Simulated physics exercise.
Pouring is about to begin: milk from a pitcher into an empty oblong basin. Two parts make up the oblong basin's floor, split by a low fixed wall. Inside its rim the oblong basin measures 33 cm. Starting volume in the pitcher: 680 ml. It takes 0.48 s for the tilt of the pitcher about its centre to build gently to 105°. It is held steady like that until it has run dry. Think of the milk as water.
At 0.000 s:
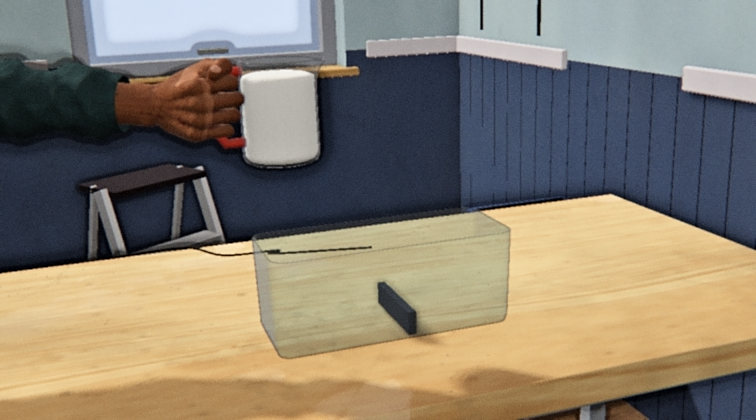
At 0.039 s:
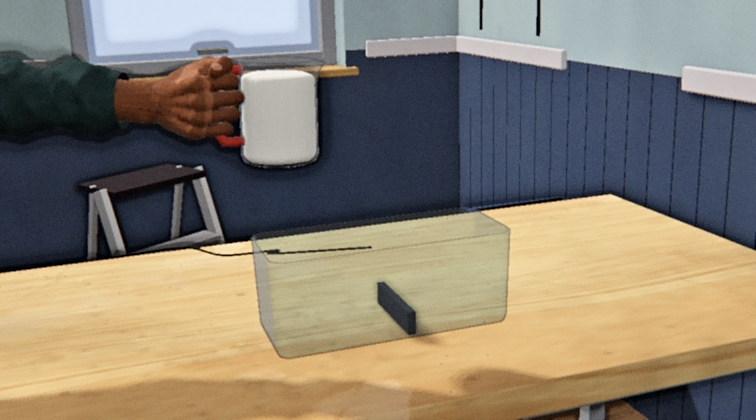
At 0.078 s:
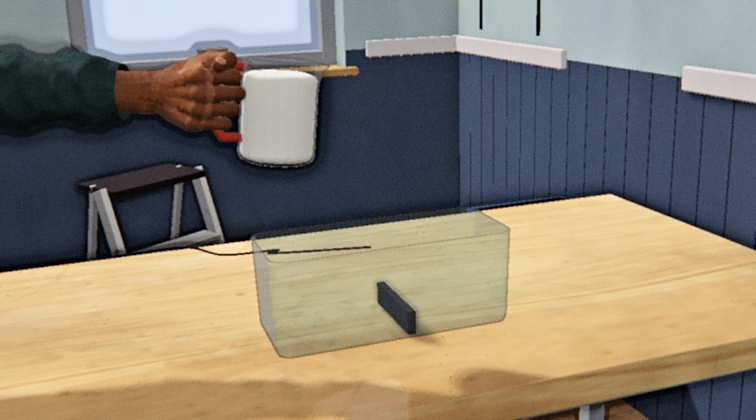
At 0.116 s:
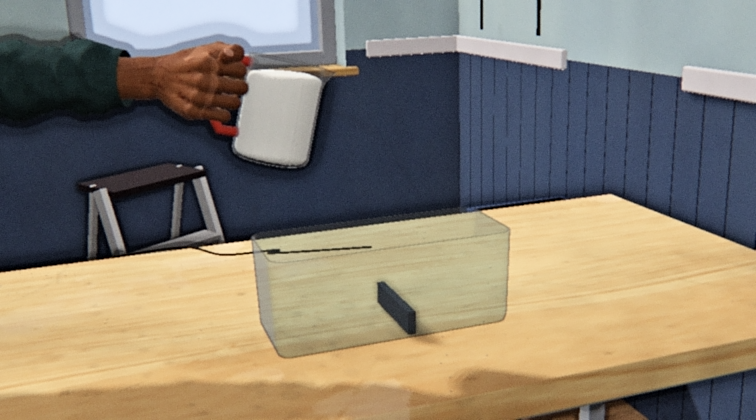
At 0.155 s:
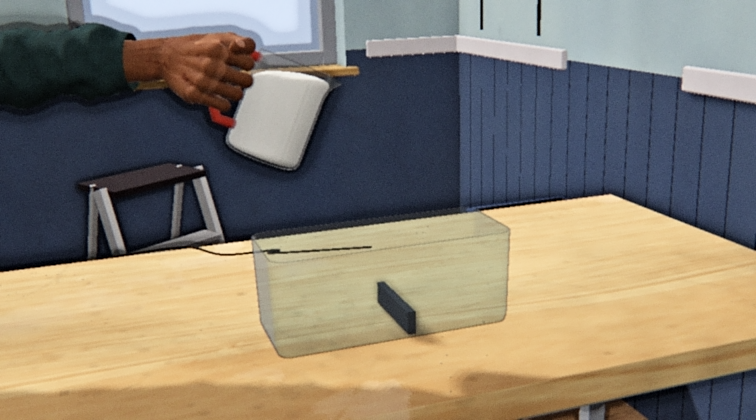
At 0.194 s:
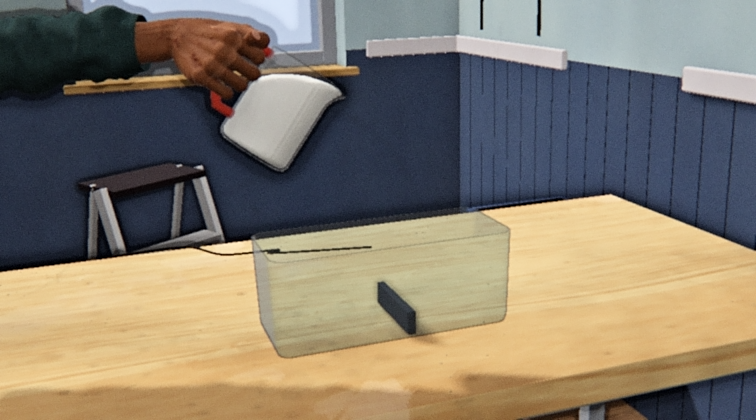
White pitcher with a red handle, gripped by a hand, tilting gradually to the right above a clear oblong basin on a wooden table.
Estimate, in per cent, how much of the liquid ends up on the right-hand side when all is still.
59 %.
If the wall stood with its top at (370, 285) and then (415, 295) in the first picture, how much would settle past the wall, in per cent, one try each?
In order, 90 and 25 per cent.
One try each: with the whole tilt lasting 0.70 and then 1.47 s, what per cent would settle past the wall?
In order, 60 and 60 per cent.
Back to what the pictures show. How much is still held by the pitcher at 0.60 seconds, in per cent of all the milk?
About 20 percent.
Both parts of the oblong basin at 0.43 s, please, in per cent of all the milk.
Some 2 per cent left and 7 right.
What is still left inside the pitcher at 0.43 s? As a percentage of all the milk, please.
Some 58 % of it is still there.
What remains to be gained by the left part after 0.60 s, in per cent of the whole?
Close to 14% of the whole.
By 0.43 s the tilt is 102° and 59 per cent is still to pour, 2 is left of the wall and 7 right of it.
By 0.60 s the tilt is 105° and 20 per cent is still to pour, 24 is left of the wall and 31 right of it.
By 0.78 s the tilt is 105° and 5 per cent is still to pour, 27 is left of the wall and 59 right of it.
By 0.98 s the tilt is 105° and 1 per cent is still to pour, 36 is left of the wall and 60 right of it.
At rest 39 per cent lies left of the wall, 59 right of it and 2 outside.
